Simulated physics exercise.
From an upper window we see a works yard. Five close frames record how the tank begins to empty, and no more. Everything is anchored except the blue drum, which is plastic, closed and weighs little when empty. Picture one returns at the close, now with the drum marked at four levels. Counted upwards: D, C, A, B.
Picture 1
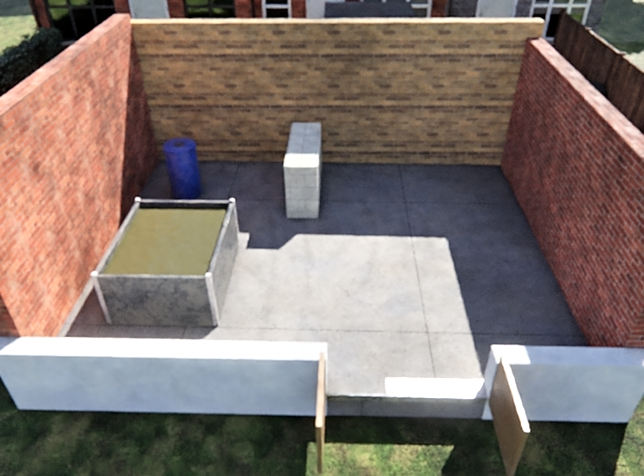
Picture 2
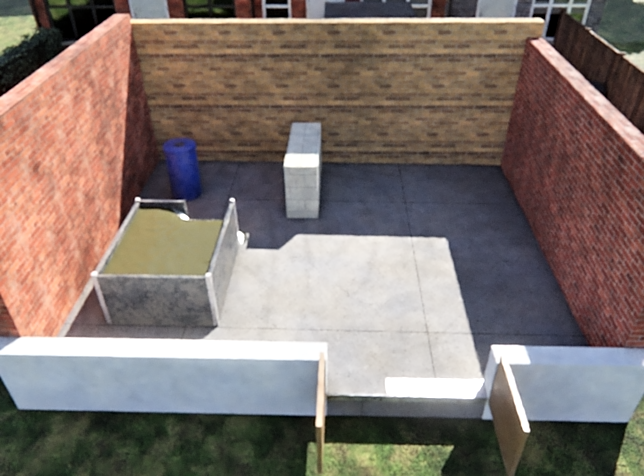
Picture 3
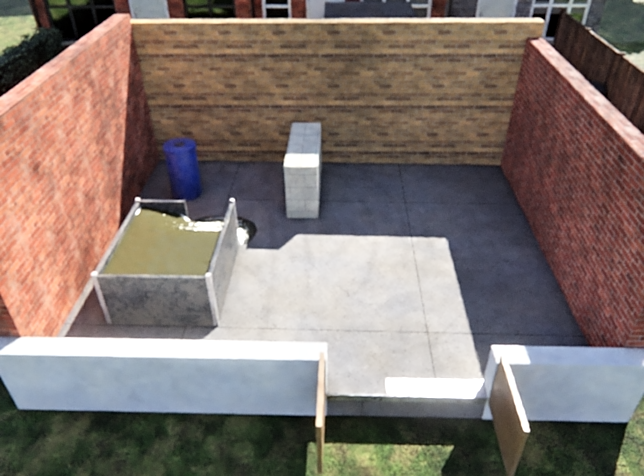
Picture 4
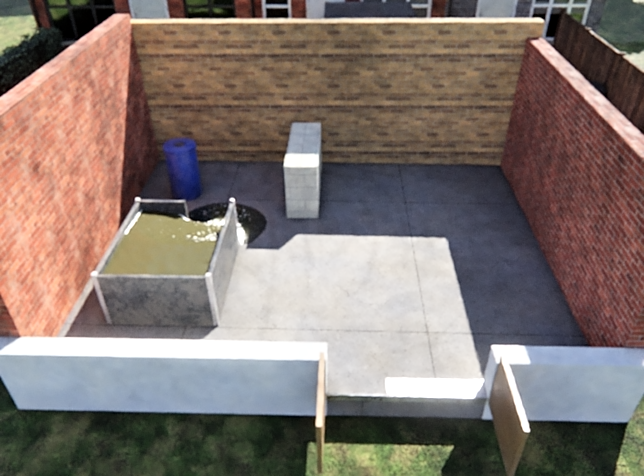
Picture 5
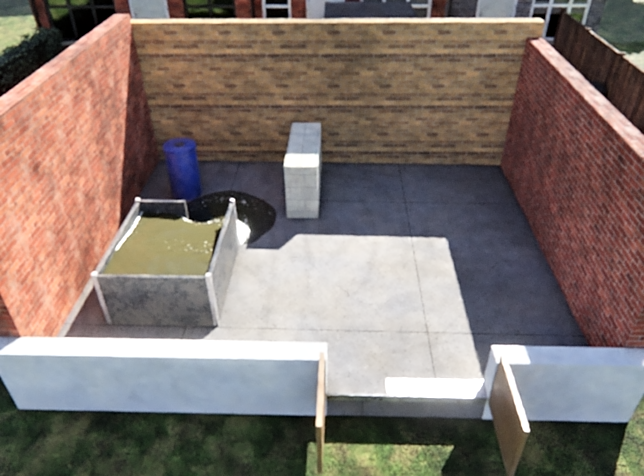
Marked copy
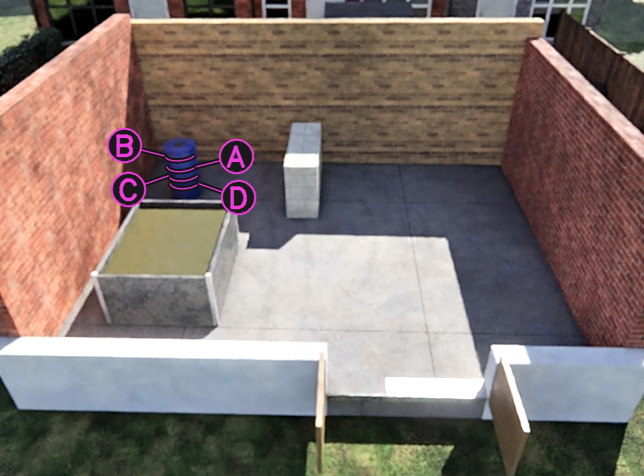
In a walled yard, water pours from the tank's far side and spreads across the ground.
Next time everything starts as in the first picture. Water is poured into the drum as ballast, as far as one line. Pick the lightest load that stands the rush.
Level D.
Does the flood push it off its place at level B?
No, that is safe.
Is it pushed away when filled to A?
No, not at all.
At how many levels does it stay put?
All of them.
On the marked copy, A at (178, 171); B at (176, 160); C at (180, 181); D at (181, 188); from the bottom up D, C, A, B.
Choosing A, it does not move.
Choosing B, it does not move.
Choosing C, it does not move.
Choosing D, it does not move.
